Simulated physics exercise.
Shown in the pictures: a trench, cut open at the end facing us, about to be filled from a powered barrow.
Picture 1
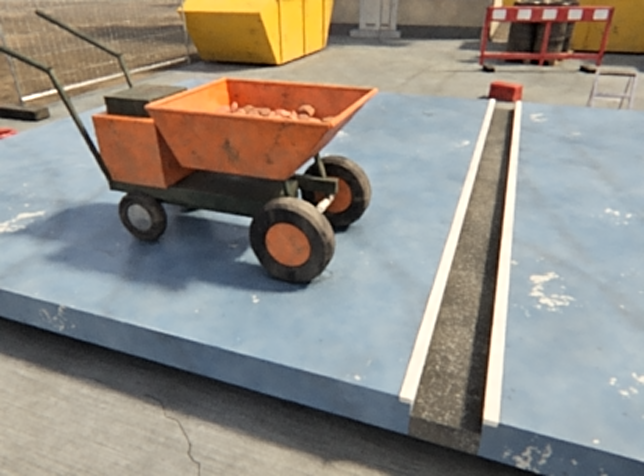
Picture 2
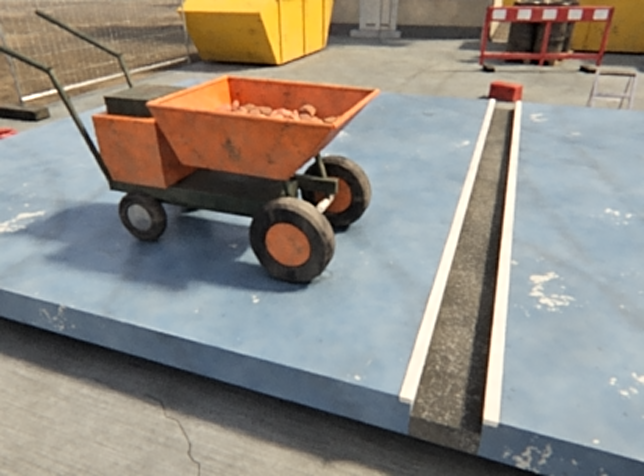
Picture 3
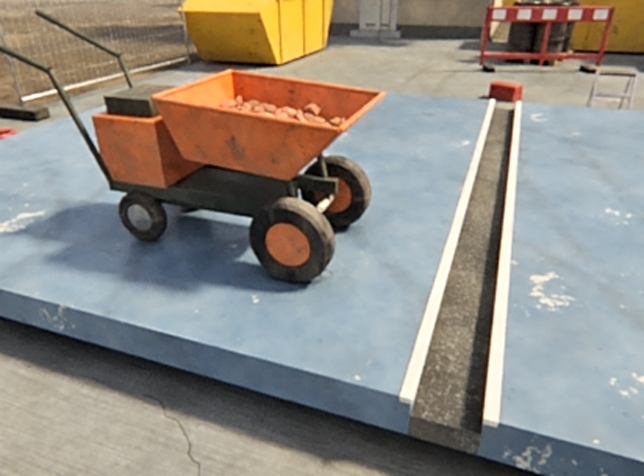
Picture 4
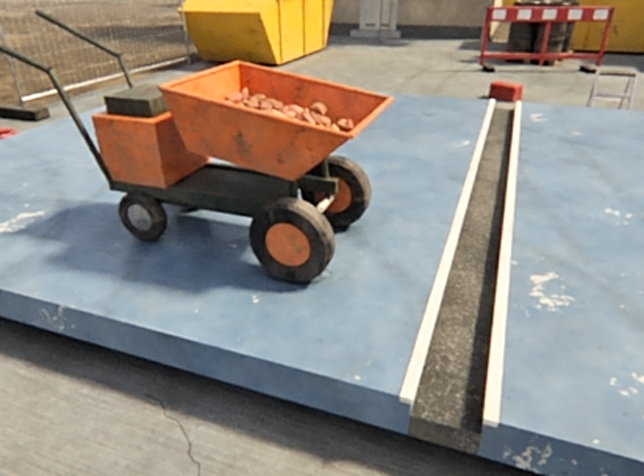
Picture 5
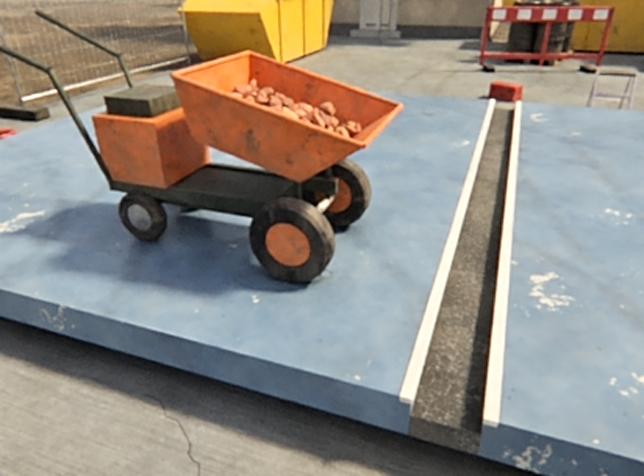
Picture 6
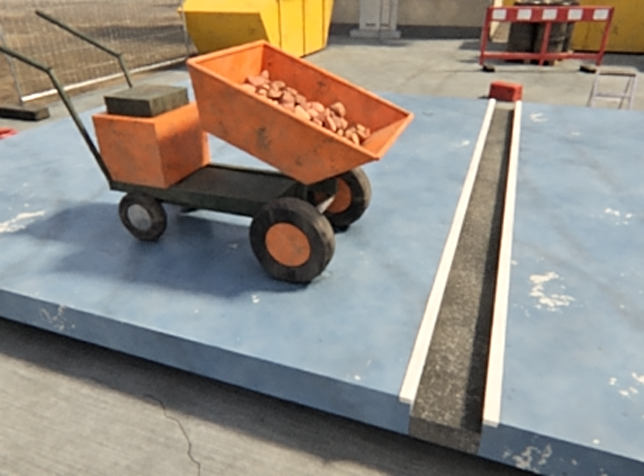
The footage shows an orange powered barrow loaded with reddish-brown lumps of rubble on a blue surface beside a narrow, white-edged trench; the barrow stays in place while its skip gradually tilts forward to the right, its rear rising.
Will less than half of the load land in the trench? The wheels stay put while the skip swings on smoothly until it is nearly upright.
Trench holds most.
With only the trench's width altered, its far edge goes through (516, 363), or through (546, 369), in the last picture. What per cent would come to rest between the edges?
The share would be 80 % first and 90 % second.
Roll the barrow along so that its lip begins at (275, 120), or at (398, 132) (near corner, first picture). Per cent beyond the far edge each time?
0 and 70 percent, in that order.
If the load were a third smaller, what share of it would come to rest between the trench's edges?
80 in a hundred, roughly.
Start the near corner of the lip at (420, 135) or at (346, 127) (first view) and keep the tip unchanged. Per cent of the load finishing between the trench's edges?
You'd see around 10 per cent the first time and around 70 per cent the second.
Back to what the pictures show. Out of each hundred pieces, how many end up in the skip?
Some 5 per cent.
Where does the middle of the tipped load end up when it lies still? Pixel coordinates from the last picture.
(469, 272).
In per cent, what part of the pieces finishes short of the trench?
Close to 15 per cent.
Just after the last frame, skip tipped steeply; every one in the skip.
A moment on, skip tipped steeply; roughly two thirds in the skip; about a tenth short of the trench; roughly a quarter in or heaped over the trench; just a few falling.
Further on, skip tipped right over; about a tenth in the skip; roughly a quarter short of the trench; roughly two thirds in or heaped over the trench; about a tenth beyond it.
When it is over, skip tipped right over; about a tenth in the skip; roughly a quarter short of the trench; roughly two thirds in or heaped over the trench; about a tenth beyond it.
